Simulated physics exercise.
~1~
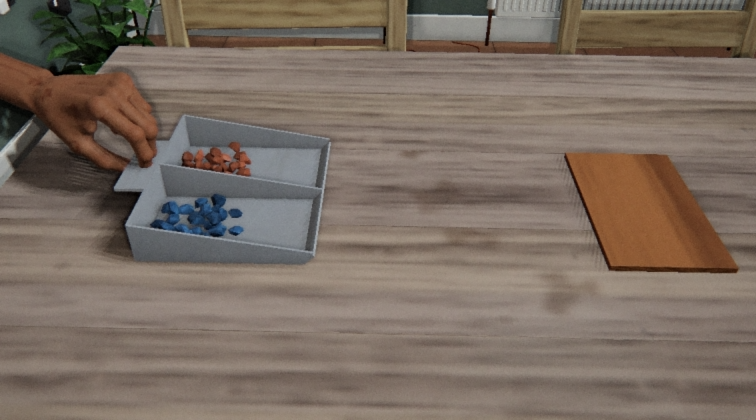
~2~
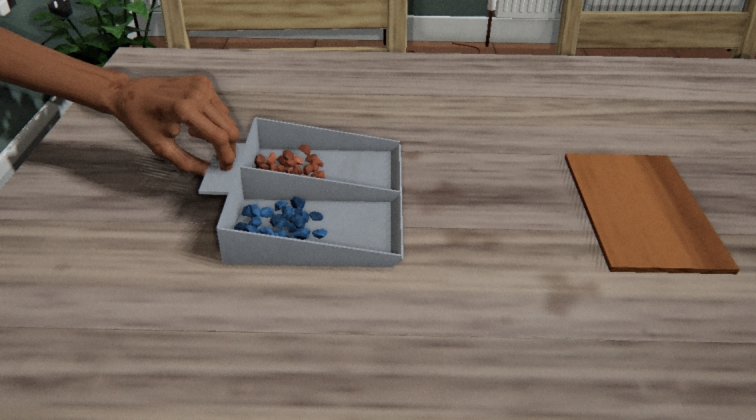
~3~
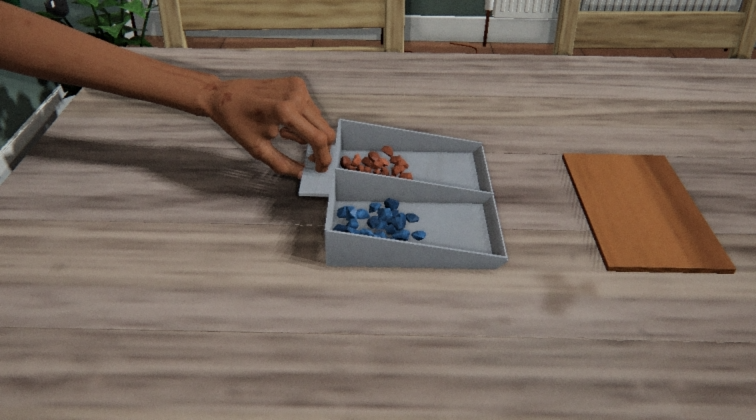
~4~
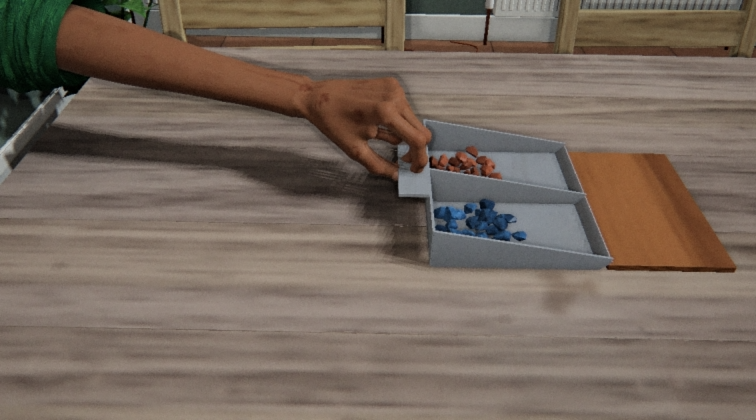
Gray divided tray of loose red and blue pieces sliding right across a wooden table, pushed by a hand up to a flat board.
